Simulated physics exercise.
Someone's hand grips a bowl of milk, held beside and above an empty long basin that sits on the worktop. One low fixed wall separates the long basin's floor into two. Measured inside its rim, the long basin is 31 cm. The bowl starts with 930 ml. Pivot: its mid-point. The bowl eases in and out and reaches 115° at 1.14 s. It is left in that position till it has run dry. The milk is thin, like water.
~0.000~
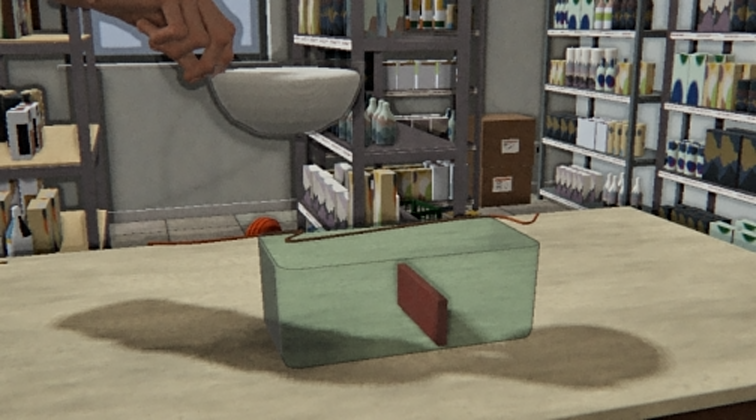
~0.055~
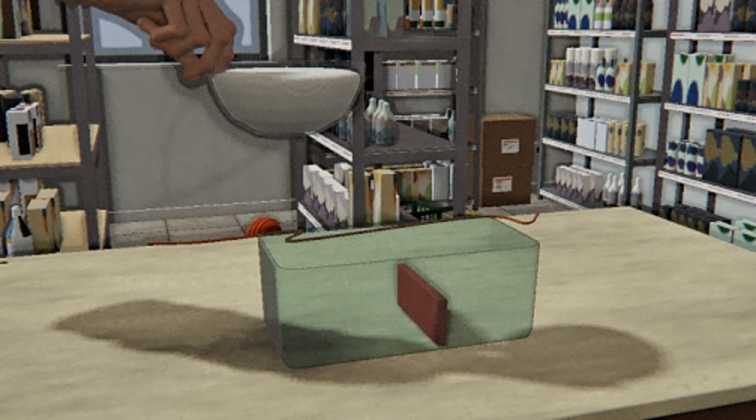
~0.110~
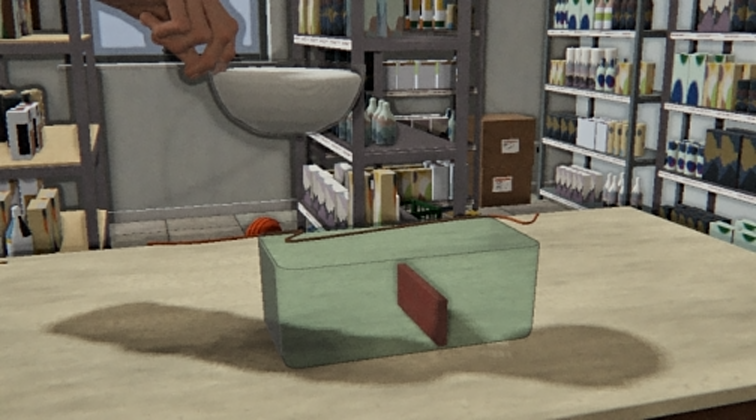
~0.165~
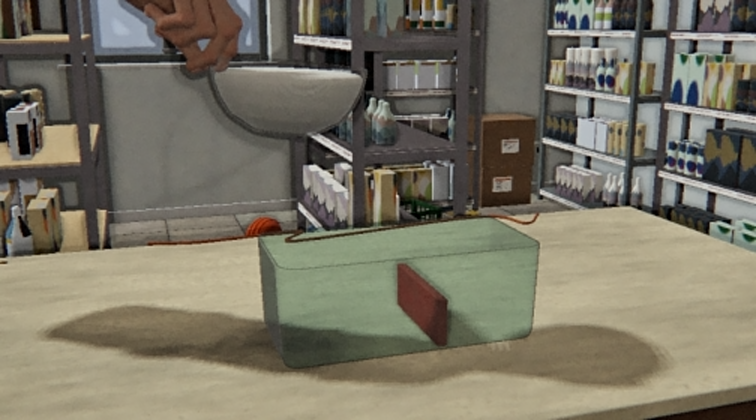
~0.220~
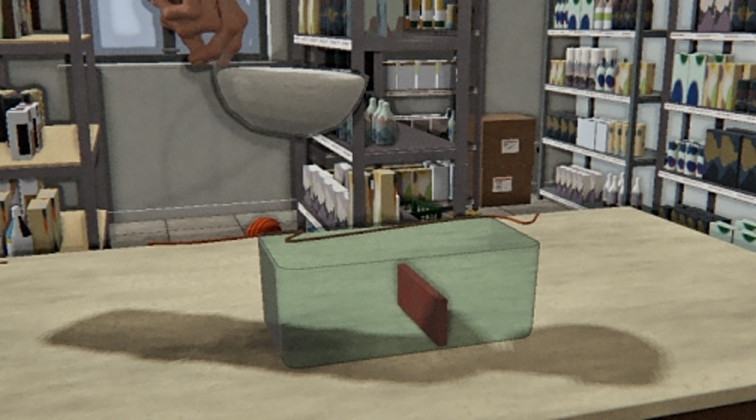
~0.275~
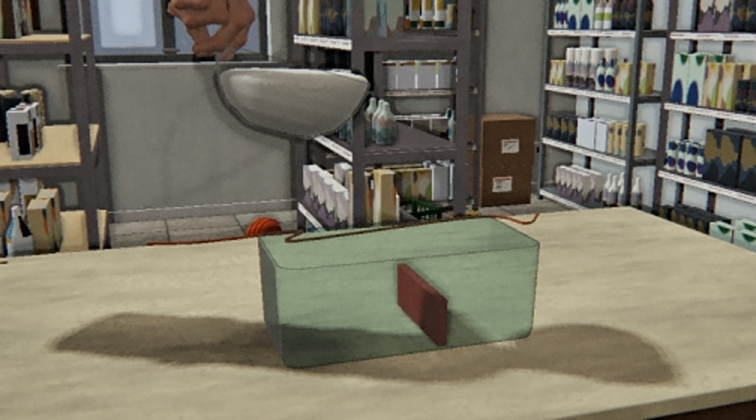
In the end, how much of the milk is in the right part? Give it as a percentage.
Roughly 47 percent is in the right part.
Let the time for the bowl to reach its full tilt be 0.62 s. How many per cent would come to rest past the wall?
Result under that change: Approx. 25 %.
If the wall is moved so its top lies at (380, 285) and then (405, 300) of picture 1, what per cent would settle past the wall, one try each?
In turn about 80 and 65 per cent.
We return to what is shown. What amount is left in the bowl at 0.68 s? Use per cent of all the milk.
Some 26 % of it is still there.
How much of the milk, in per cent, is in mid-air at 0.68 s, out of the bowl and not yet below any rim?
Around 42 percent.
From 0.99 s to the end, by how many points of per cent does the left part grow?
Near 2 percent, more or less.
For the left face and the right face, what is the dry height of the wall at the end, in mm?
It's around 40 mm on the left side and around 32 mm on the right side.
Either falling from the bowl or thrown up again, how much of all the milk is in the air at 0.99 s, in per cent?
Roughly 4 %.
Then, 0.68 s in, the tilt is 75° and 27 per cent is still to pour, 8 is left of the wall and 23 right of it.
Then, 0.99 s in, the tilt is 110° and 0 per cent is still to pour, 50 is left of the wall and 46 right of it.
Then, 1.30 s in, the tilt is 115° and 0 per cent is still to pour, 52 is left of the wall and 47 right of it.
Then, 1.64 s in, the tilt is 115° and 0 per cent is still to pour, 52 is left of the wall and 47 right of it.
Finally, 52 per cent lies left of the wall, 47 right of it and 2 outside.
